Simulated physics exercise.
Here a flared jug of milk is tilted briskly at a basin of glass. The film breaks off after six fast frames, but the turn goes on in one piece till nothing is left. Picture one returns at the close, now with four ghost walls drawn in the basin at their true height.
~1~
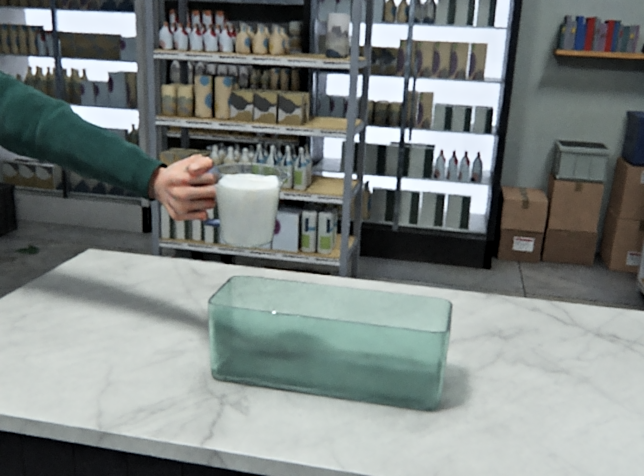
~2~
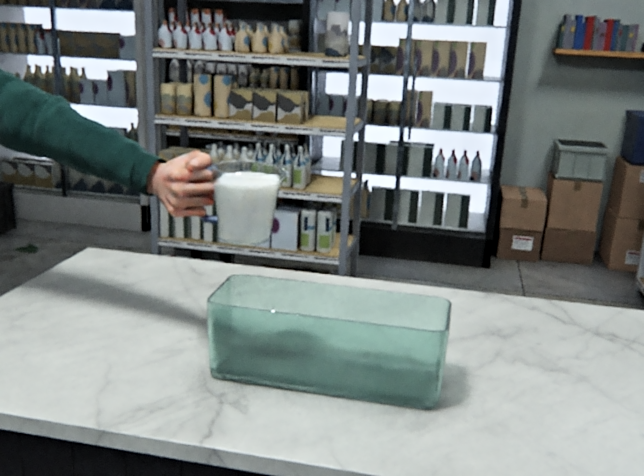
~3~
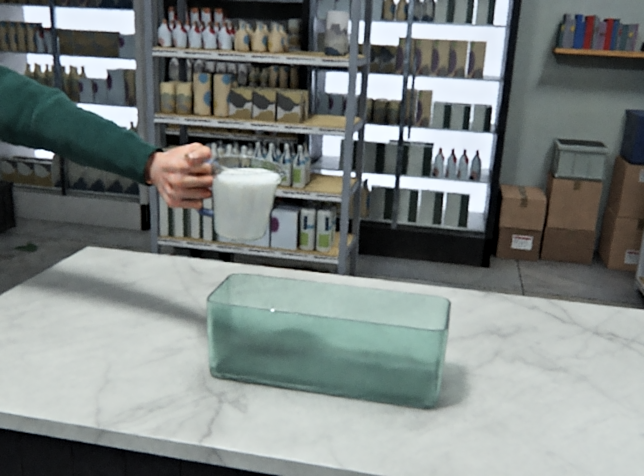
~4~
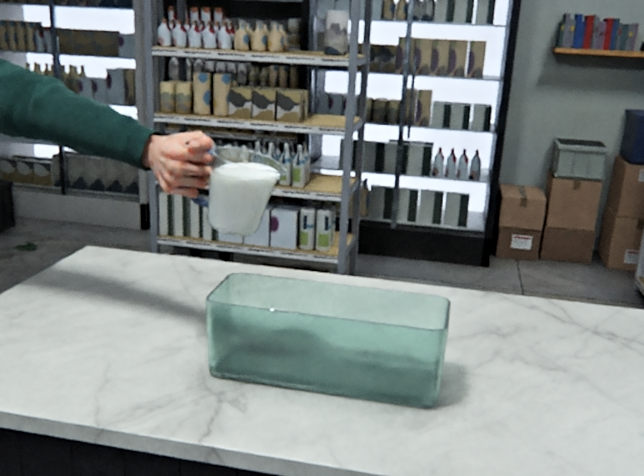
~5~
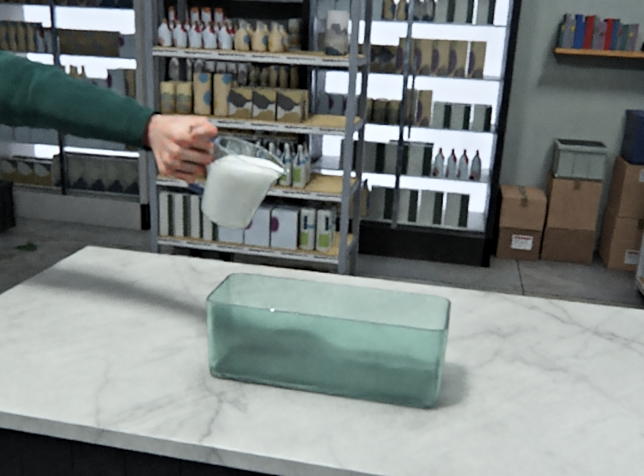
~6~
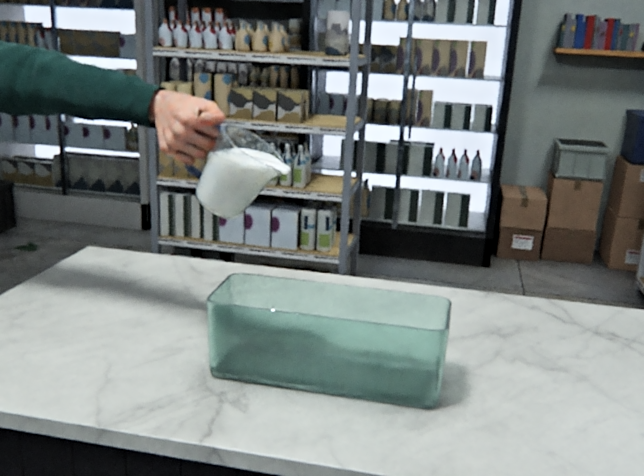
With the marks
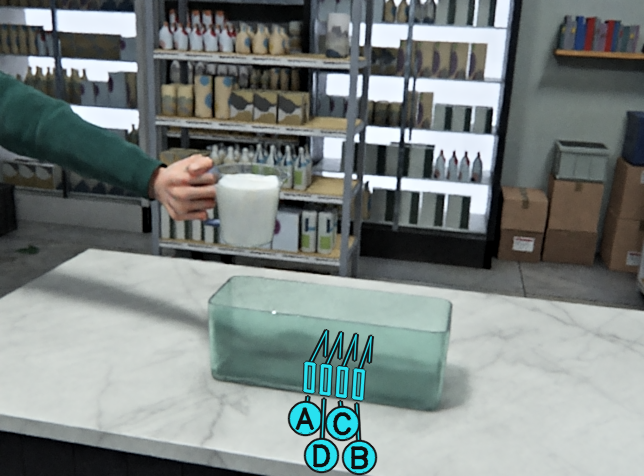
A hand in a dark green sleeve, reaching in from the left, holds a clear jug of white milk upright, then tilts it briskly to the right until milk reaches the lip. Below it, a greenish rectangular glass basin sits on a white marble-patterned counter. The steady, slightly raised view shows a shop with stocked shelves behind and cardboard boxes at right.
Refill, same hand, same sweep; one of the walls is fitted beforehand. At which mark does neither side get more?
Use place B.
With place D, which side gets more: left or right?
The right one.
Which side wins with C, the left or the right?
More ends on the right.
On the marked copy, A at (307, 397); B at (356, 404); C at (340, 401); D at (324, 399).
With A, about 8 % ends left of the wall and 88 % right of it; 3 % is lost outside.
With B, about 57 % ends left of the wall and 41 % right of it.
With C, about 19 % ends left of the wall and 77 % right of it; 3 % is lost outside.
With D, about 9 % ends left of the wall and 88 % right of it; 3 % is lost outside.
